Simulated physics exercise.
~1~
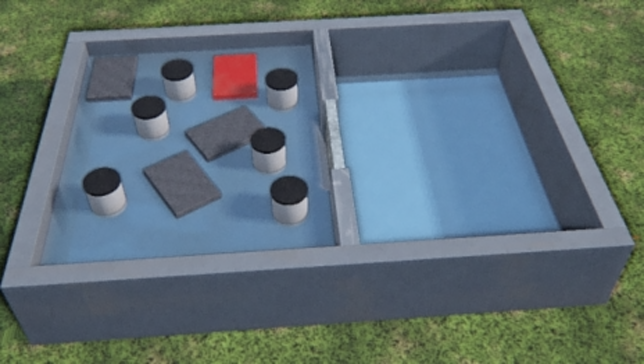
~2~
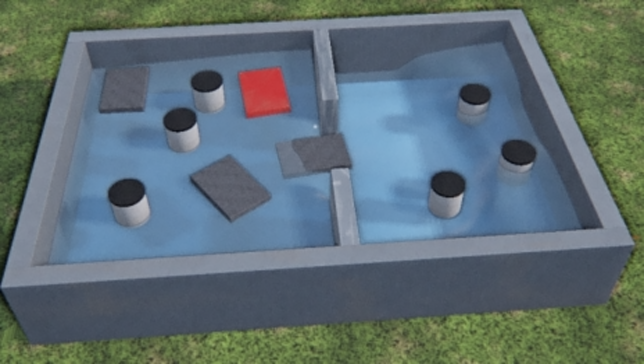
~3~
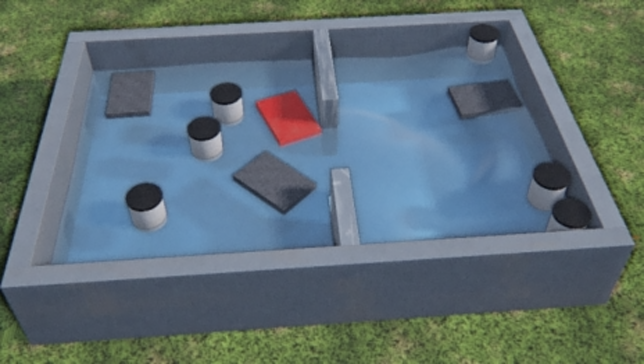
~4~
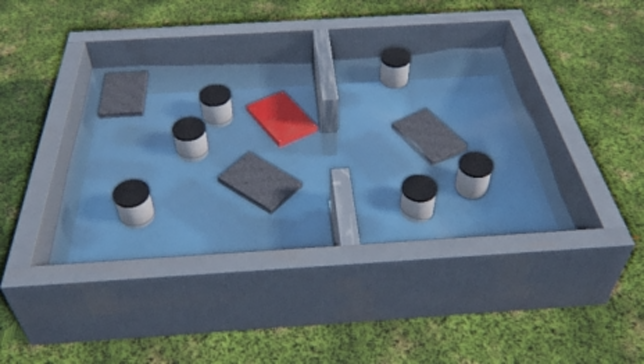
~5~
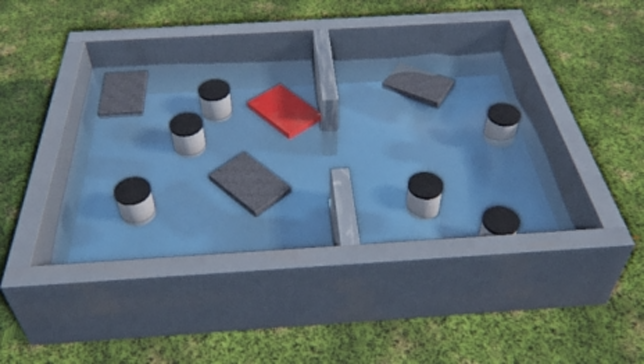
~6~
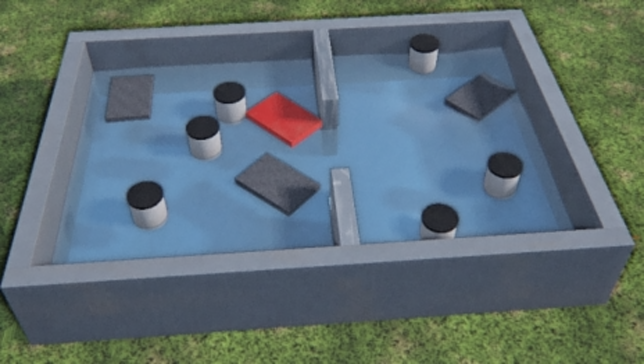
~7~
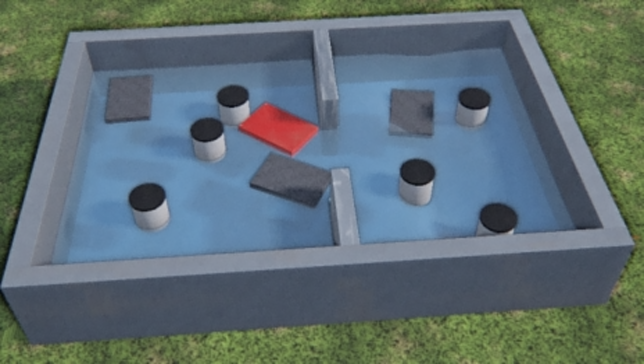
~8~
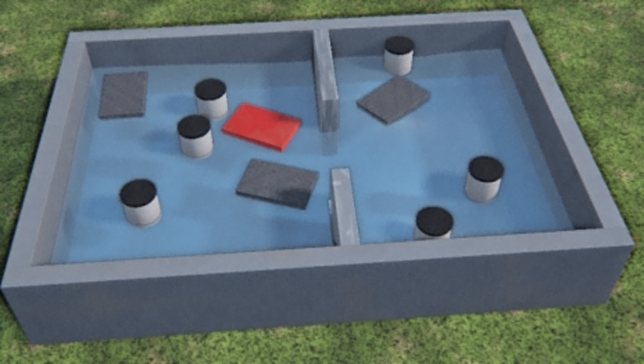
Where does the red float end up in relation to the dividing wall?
It ends up still on the left side, short of the dividing wall, after drifting toward the opening and then slightly back.
